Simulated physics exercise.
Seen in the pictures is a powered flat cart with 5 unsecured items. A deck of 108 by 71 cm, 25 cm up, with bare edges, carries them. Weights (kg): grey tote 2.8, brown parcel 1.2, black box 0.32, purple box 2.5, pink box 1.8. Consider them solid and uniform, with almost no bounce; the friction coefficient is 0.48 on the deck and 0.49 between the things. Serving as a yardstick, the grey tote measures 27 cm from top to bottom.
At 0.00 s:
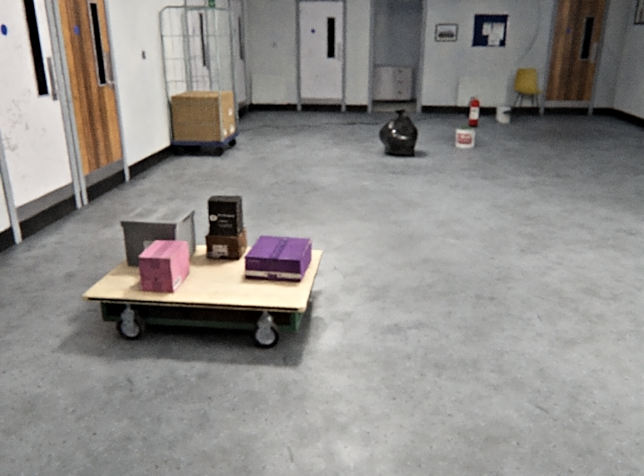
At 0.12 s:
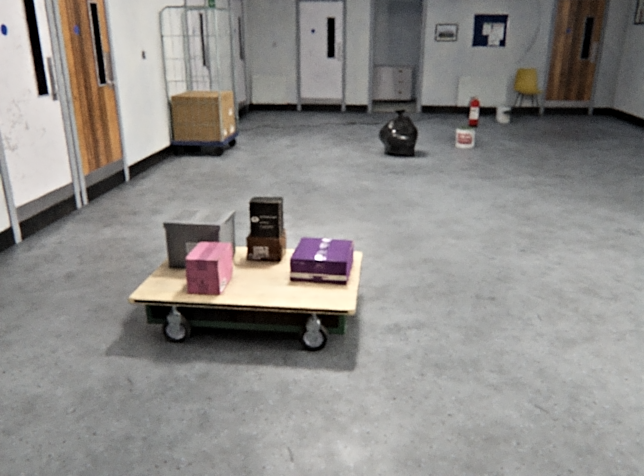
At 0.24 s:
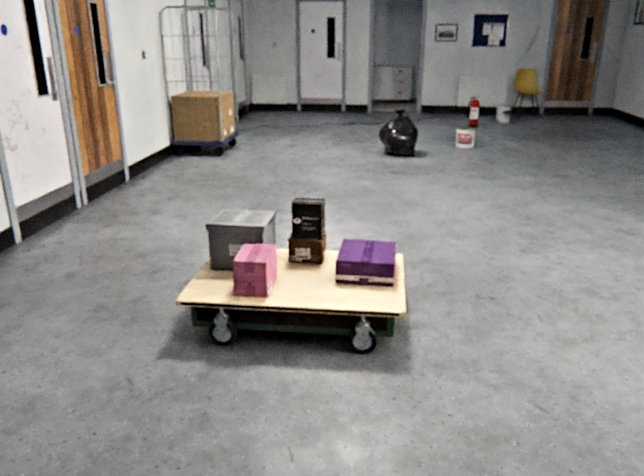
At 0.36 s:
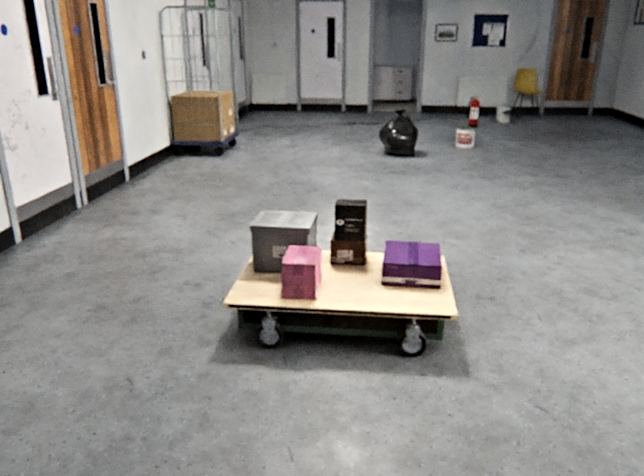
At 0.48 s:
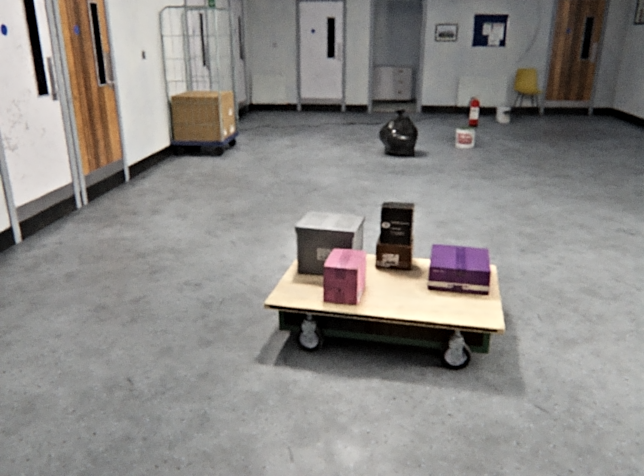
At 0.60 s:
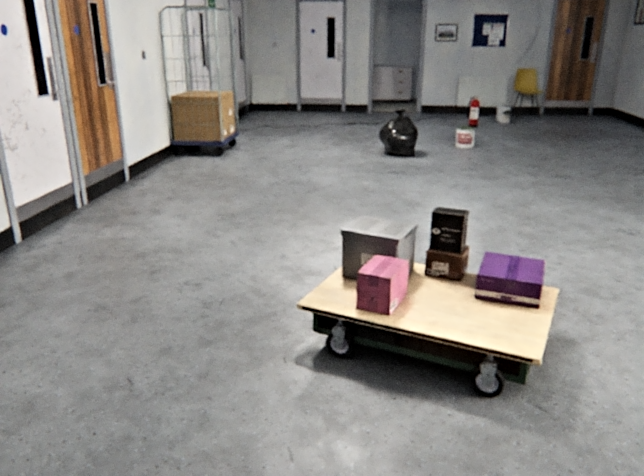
At first, a flat wheeled cart carrying a grey tote, a pink box, a purple box and a black box stacked on a brown parcel rolls rightward across a grey floor. Then it swings its right end toward the viewer, as the purple box and brown parcel shift across the deck.
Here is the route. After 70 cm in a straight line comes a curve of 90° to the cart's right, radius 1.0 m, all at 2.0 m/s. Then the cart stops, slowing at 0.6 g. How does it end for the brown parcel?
Overbalanced.
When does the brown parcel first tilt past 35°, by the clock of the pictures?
Near 0.8 s.
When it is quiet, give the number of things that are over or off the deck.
3.
By 0.80 s, 160 cm covered, turned 43°; brown parcel, black box and purple box now off the deck.
By 1.10 s, 220 cm covered, turned 77°.
By 1.40 s, 276 cm covered, turned 90°.
When it is over (2.1 s), off the deck and tipped over, brown parcel and black box; off the deck but upright, purple box; the other 2 within 10 cm of the start.
